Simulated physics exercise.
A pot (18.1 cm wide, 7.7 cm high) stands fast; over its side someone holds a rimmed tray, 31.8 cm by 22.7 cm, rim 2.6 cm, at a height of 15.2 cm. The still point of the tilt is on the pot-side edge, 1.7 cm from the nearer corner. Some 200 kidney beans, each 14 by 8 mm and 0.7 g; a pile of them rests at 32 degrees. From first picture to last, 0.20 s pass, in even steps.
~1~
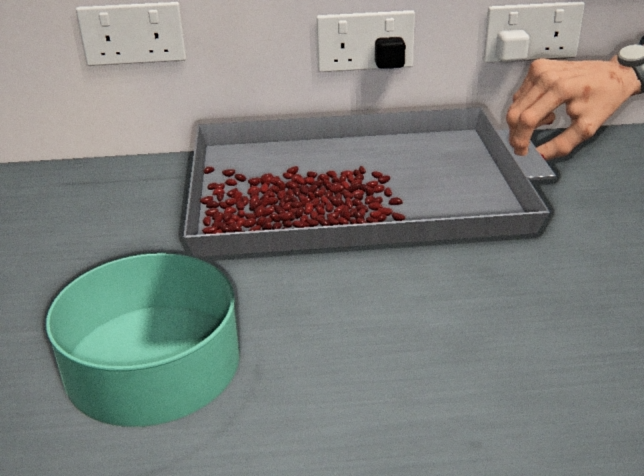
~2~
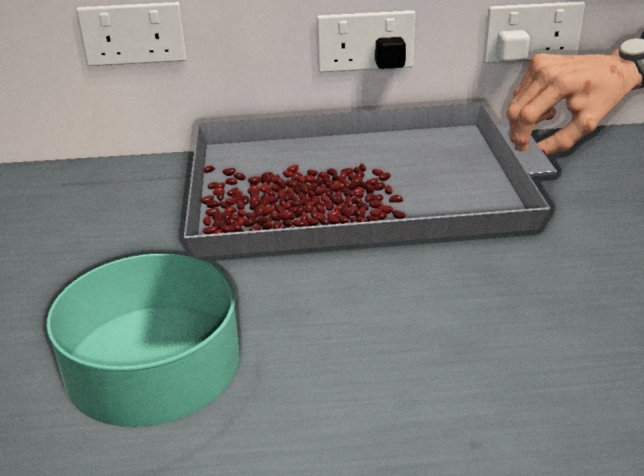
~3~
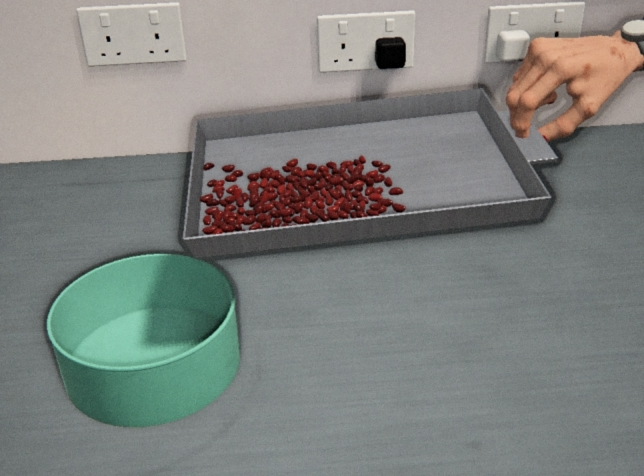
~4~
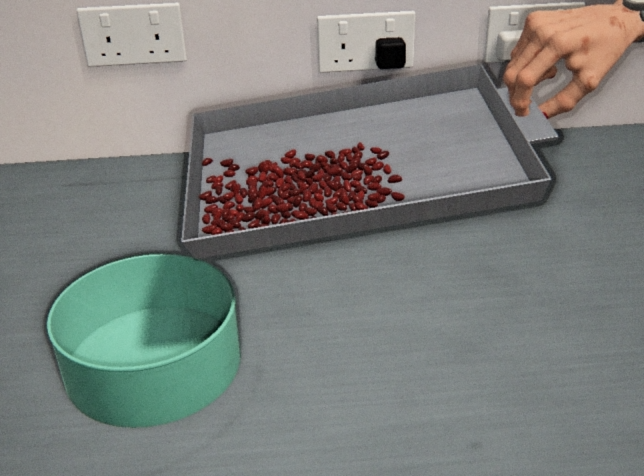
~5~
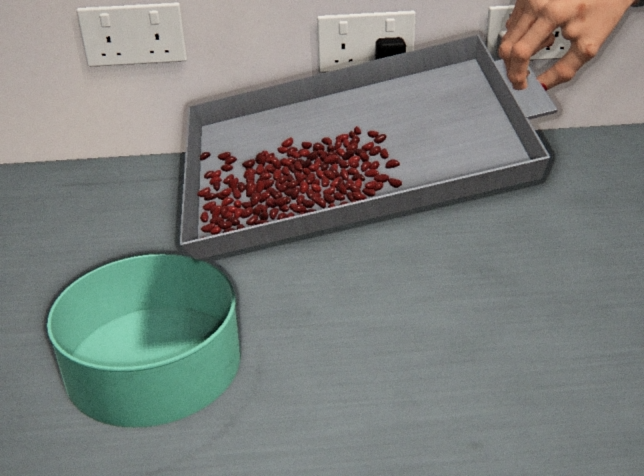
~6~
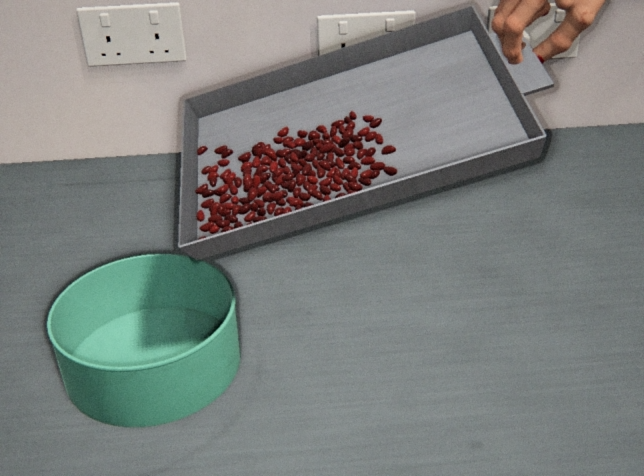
A hand raises the right end of a gray tray of red beans, tilting it left.
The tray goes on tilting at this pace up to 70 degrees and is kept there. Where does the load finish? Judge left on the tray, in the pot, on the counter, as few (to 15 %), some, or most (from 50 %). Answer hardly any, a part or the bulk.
Tray a part, pot the bulk, counter hardly any.
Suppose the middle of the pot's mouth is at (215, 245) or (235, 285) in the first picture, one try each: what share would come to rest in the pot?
About 0 and 5 per cent.
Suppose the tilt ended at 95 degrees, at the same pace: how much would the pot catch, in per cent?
It would be near 95 per cent.
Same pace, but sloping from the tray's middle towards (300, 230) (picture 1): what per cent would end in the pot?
About 30 per cent.
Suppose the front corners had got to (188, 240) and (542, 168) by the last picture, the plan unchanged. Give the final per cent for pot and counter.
Pot 40, counter 25.
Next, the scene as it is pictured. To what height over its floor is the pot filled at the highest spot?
Some 2.0 cm.
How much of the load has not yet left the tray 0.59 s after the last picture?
Some 55 per cent of the load.
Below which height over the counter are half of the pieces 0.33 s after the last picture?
Roughly 22 cm.
Then, 0.20 s after the last picture, tilt 45 degrees; the tray holds 100 %, the pot 0 %.
Then, 0.33 s after the last picture, tilt 63 degrees; the tray holds 100 %, the pot 0 %.
Then, 0.59 s after the last picture, tilt 70 degrees; the tray holds 55 %, the pot 30 %.
In the end, tray 30 %, pot 70 %, counter 0 %.
